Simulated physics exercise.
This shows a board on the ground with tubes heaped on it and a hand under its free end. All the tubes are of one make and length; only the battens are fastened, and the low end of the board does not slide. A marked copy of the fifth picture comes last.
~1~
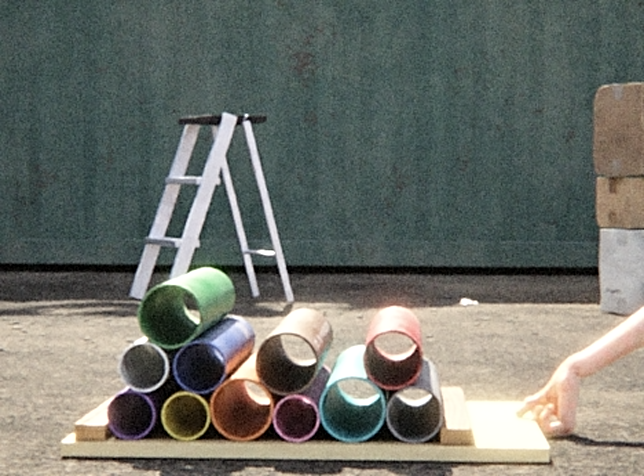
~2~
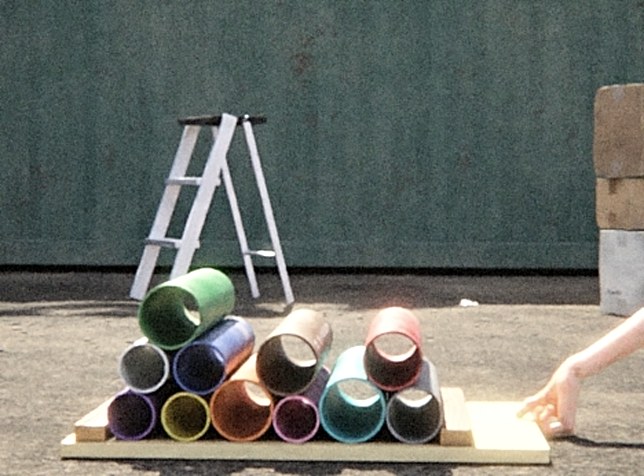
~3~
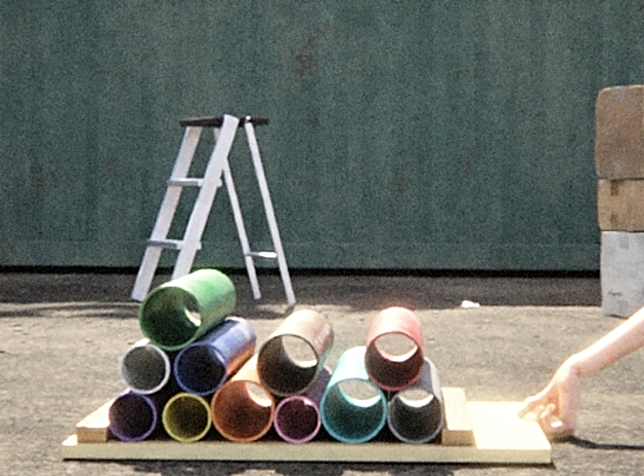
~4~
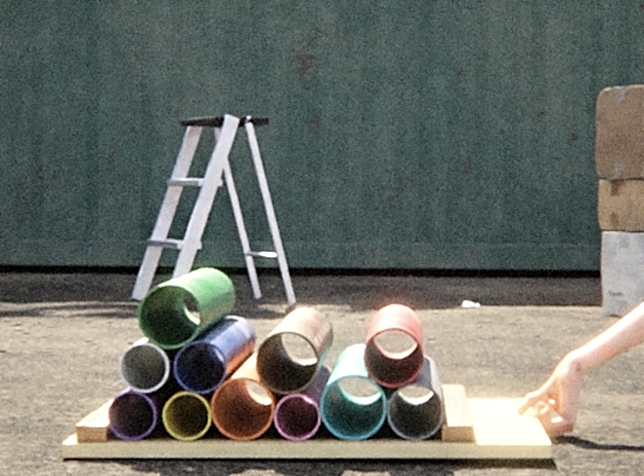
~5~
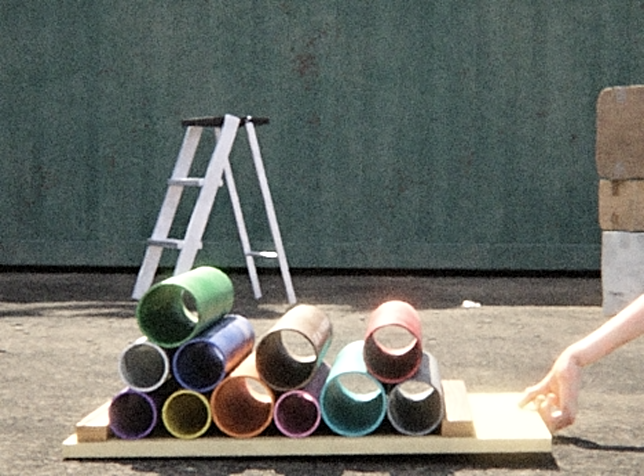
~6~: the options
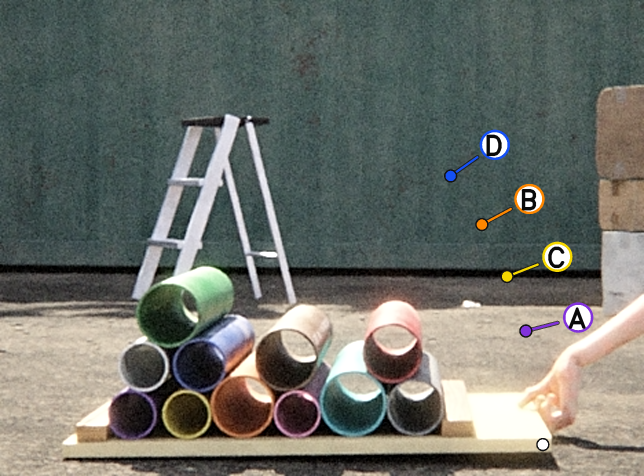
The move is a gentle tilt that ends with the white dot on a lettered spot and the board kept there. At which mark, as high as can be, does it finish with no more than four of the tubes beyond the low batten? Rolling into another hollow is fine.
Mark D is as high as it can go.
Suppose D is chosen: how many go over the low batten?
The count is three.
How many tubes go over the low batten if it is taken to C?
The count is three.
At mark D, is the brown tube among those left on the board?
Yes, with D.
On the copy, A at (526, 331); B at (482, 225); C at (507, 277); D at (451, 176); the white dot at (543, 445).
On D. First, board at 20°.
Then, board at 36°.
Finally, board at 36°, three over the low batten (blue, white, green).
By contrast, A two over the low batten (white, green); B three over the low batten (blue, white, green); C three over the low batten (blue, white, green).
